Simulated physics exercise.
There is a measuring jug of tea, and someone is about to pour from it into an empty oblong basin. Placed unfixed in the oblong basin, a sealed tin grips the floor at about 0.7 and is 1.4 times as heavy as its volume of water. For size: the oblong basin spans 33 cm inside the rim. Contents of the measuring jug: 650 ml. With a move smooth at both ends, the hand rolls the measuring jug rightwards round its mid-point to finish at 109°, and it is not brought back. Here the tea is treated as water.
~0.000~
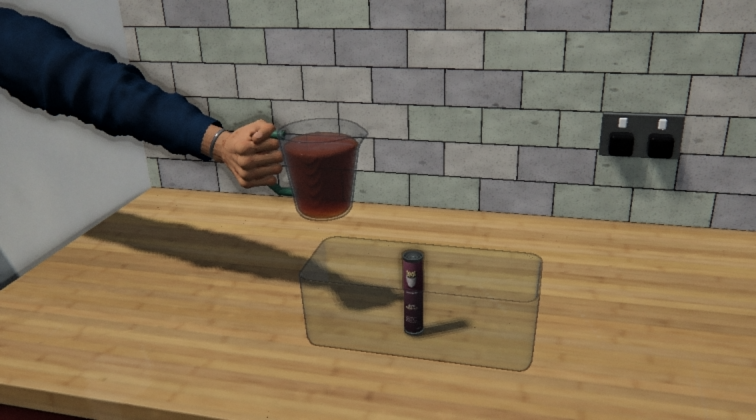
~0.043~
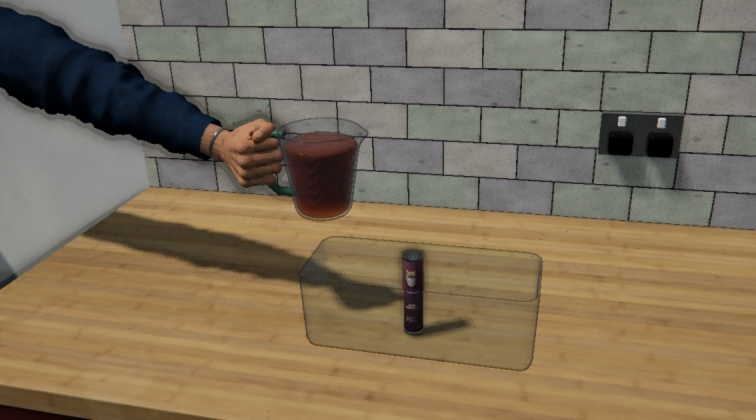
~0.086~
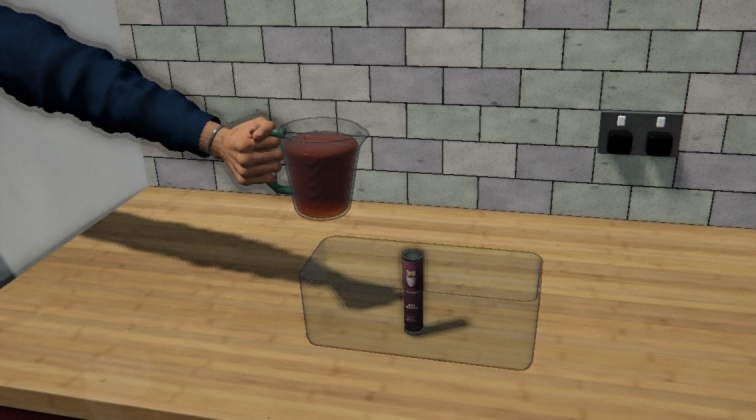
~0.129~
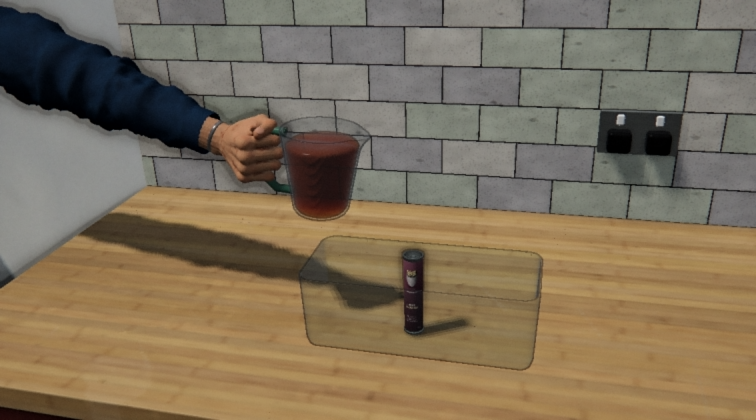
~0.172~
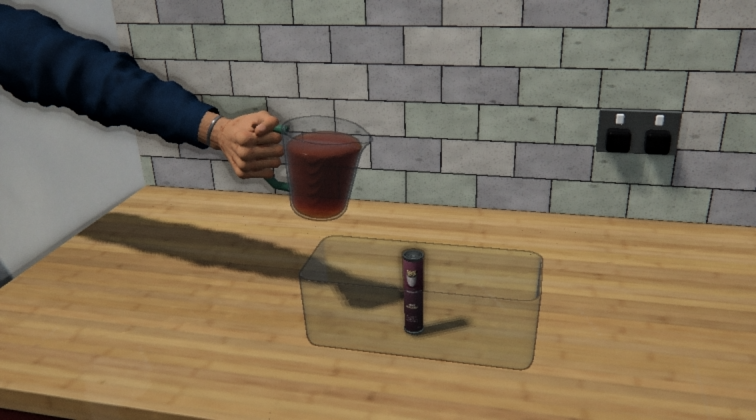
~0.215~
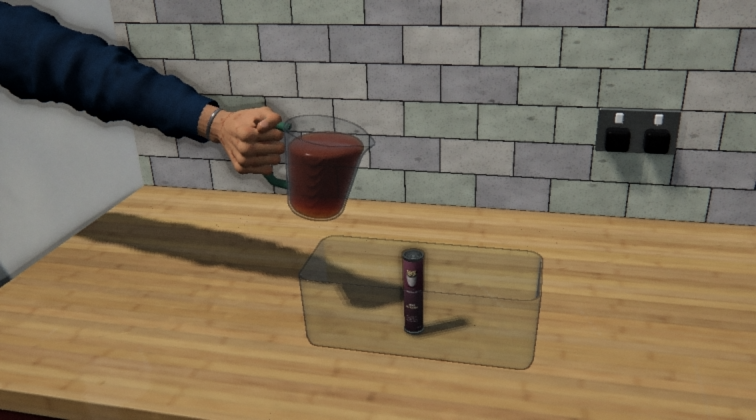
A hand held a clear measuring jug of reddish-brown tea above a wooden counter, beside a see-through basin and a small dark tin, then slowly tilted the jug slightly to the right.
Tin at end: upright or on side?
It keels over.
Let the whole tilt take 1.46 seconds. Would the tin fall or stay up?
Outcome - the tin comes down.
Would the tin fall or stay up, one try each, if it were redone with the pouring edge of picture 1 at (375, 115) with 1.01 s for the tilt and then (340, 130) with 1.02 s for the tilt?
Trial 1 - tin tips; trial 2 - tin stays standing.
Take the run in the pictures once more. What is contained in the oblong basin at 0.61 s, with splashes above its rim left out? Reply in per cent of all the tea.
About 6 per cent.
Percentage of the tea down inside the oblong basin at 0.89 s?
The fraction sits near 68 in a hundred.
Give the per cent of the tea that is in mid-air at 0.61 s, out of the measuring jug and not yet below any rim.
About 22 per cent.
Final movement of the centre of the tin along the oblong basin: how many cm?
Shift of tin centre: Approx. 8.0 cm.
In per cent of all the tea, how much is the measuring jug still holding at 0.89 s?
Close to 16 percent of the total.
After 0.61 s the tilt is 70° and 73 per cent is still to pour; the tin stands where it began.
After 0.89 s the tilt is 105° and 15 per cent is still to pour; the tin stands where it began.
After 1.19 s the tilt is 109° and 0 per cent is still to pour; the tin lies on its side.
After 1.52 s the tilt is 109° and 0 per cent is still to pour; the tin lies on its side.
In the end the tin lies on its side.
